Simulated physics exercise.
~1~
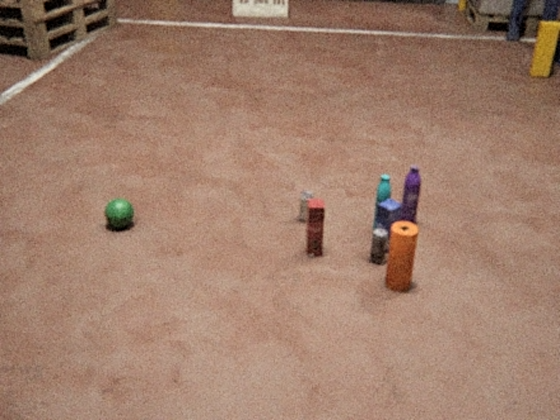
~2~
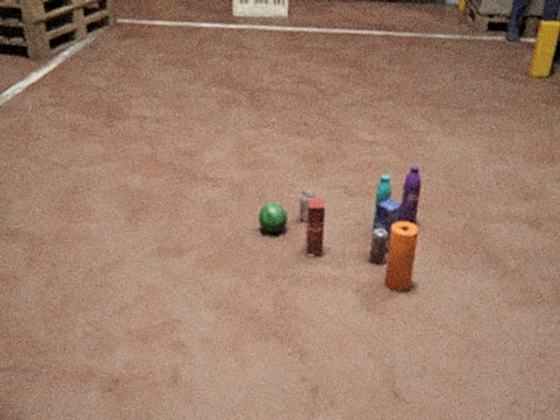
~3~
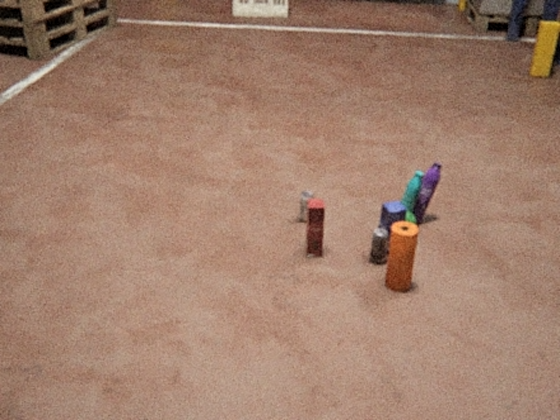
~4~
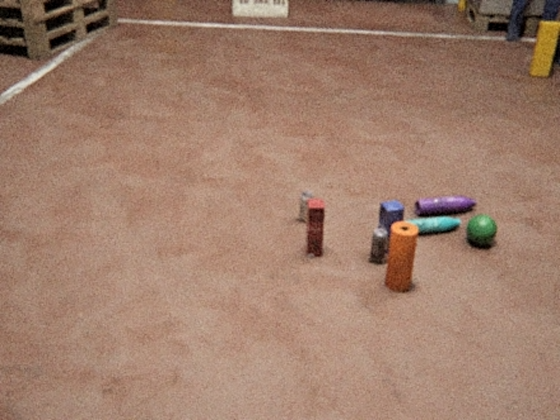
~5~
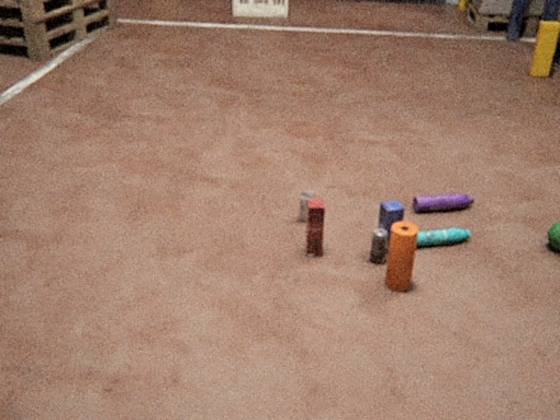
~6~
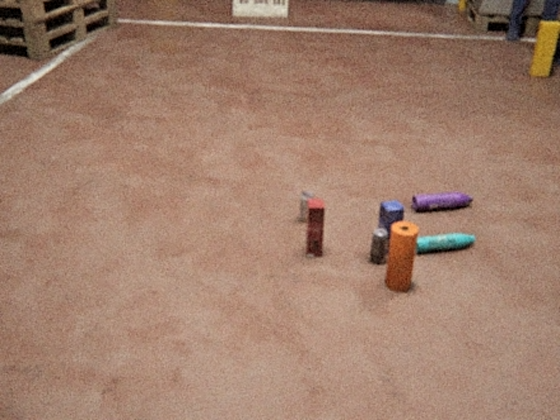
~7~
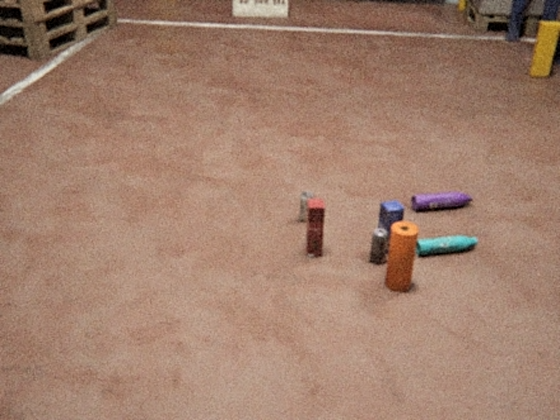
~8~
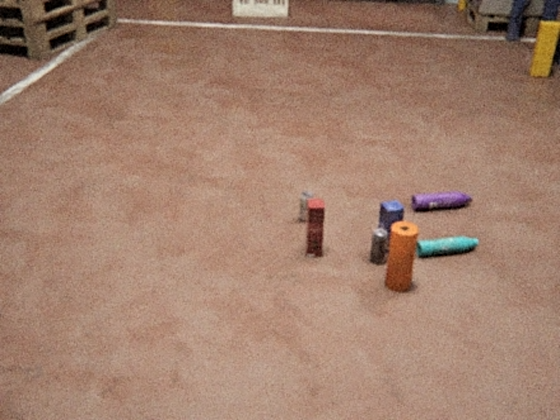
A green ball rolled in from the left across the brown floor, passed behind the red carton and knocked over the turquoise and purple bottles, then rolled out of view to the right, leaving both bottles lying down while the other objects stayed standing.
